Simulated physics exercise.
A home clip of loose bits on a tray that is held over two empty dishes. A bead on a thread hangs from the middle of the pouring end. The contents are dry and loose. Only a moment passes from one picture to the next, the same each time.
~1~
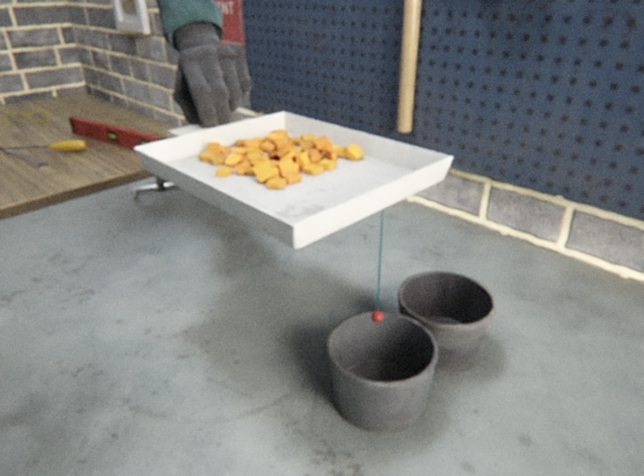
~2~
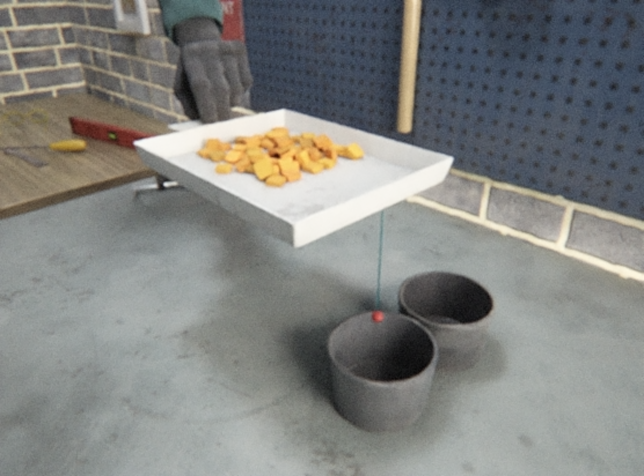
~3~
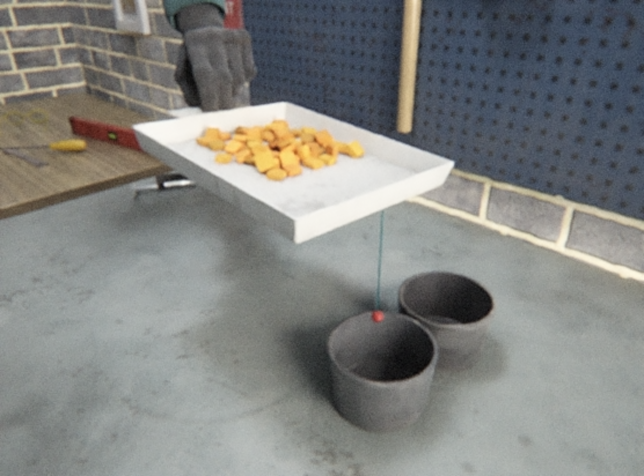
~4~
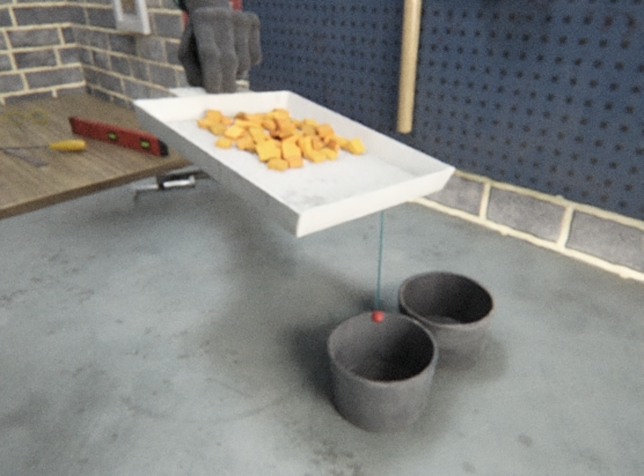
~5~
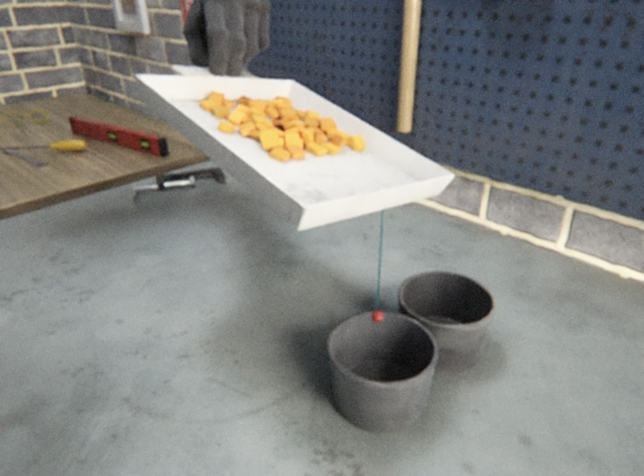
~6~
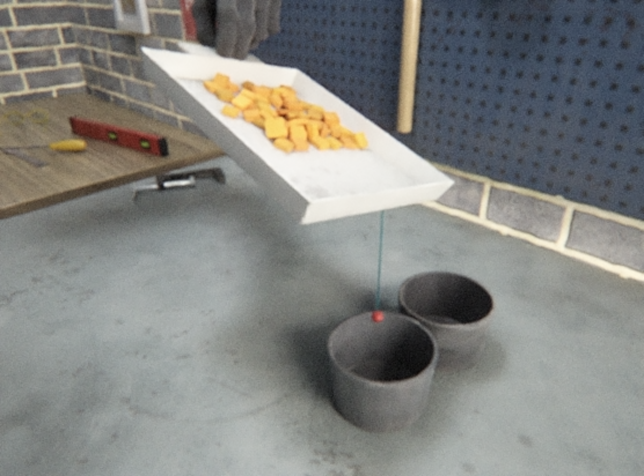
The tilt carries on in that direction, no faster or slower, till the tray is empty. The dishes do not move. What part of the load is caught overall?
In the dishes lies the larger part of it.
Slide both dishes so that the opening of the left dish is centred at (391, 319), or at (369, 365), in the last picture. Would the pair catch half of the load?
At the first place the larger part, at the second above a half.
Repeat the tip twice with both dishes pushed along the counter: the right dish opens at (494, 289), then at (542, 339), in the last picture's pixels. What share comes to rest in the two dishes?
The first gives 30 %, the second 0 %.
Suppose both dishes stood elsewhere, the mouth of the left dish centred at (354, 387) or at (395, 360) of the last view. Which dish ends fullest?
First right, then the right-hand dish.
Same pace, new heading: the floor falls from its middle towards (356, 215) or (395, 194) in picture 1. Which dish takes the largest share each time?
In turn: The left one; the dish on the right.
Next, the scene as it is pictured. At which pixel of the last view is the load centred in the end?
Roughly at (438, 332).
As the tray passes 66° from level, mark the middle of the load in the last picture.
Near (407, 181).
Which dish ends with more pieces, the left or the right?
It is the right dish.
Soon, tray tipped steeply; nearly all on the tray; a small part in the air.
A while on, tray tipped past a quarter turn; about a quarter on the tray; about two thirds in the right dish; a stray few outside both; a small part in the air.
Towards the end, tray tipped past a quarter turn; most in the right dish; a small part outside both.
Finally, tray tipped past a quarter turn; none in the left dish; most in the right dish; a small part outside both.
